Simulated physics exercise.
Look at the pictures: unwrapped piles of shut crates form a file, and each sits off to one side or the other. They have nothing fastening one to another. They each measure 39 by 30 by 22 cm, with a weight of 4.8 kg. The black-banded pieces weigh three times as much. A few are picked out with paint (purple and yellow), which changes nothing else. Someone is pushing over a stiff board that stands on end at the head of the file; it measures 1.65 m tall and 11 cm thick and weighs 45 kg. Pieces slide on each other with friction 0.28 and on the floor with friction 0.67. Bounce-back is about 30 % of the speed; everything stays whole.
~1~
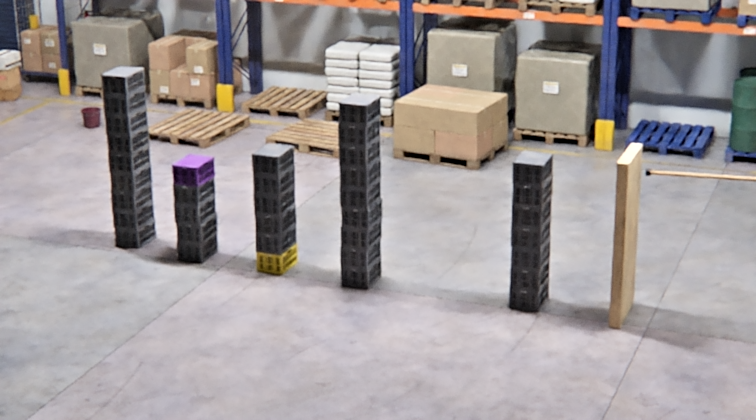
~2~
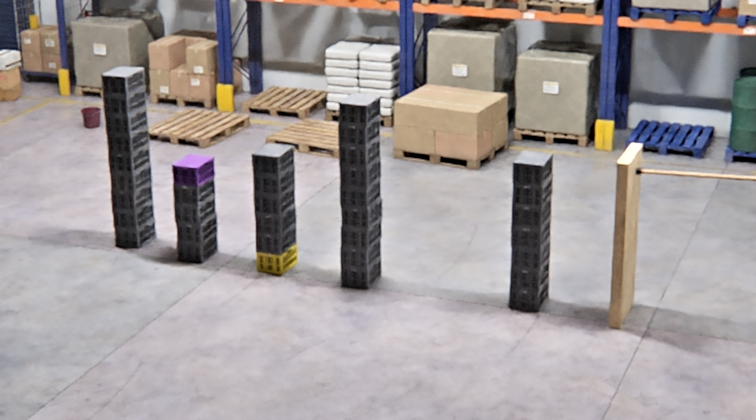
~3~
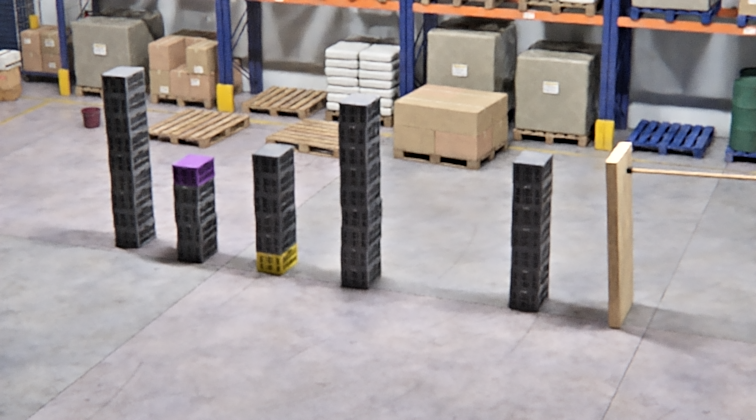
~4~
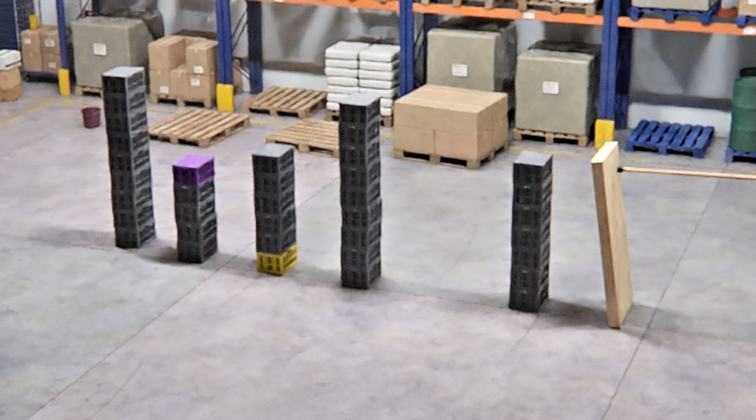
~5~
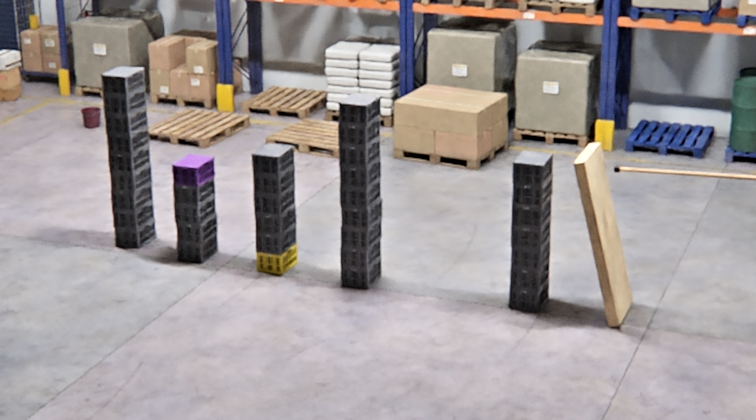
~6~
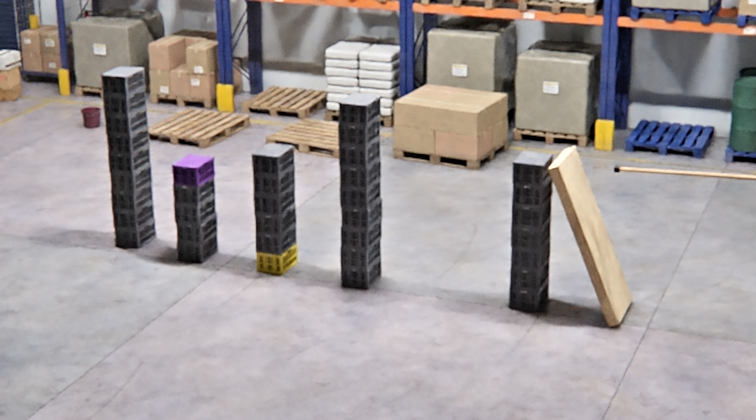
In the video, a pole moves left and pushes an upright wooden board near a row of dark crate stacks, one with a purple crate and another with a yellow one, and the board tilts left to the nearest stack.
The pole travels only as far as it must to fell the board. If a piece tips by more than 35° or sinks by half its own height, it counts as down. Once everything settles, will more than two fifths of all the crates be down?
No, fewer than that.
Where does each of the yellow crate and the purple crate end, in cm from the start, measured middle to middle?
Distance from start in cm - yellow 0, purple 0.
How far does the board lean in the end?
About 65° from upright.
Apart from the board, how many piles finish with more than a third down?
1.
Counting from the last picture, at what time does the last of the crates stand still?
Near 1.5 s.
Then, 0.25 s on from the sixth picture, board 35° from upright; none of the 36 crates down, 3 disturbed.
Then, 0.53 s on from the sixth picture, board 48° from upright; 3 of the 36 crates down.
Then, 0.73 s on from the sixth picture, board 57° from upright; 4 of the 36 crates down.
Then, 0.89 s on from the sixth picture, board 65° from upright; 5 of the 36 crates down.
Finally, board 66° from upright; 5 of the 36 crates down; yellow crate unmoved; purple crate unmoved. That is 14 per cent. Seen by the last camera, middles, yellow crate near (277, 257), purple crate near (194, 171).
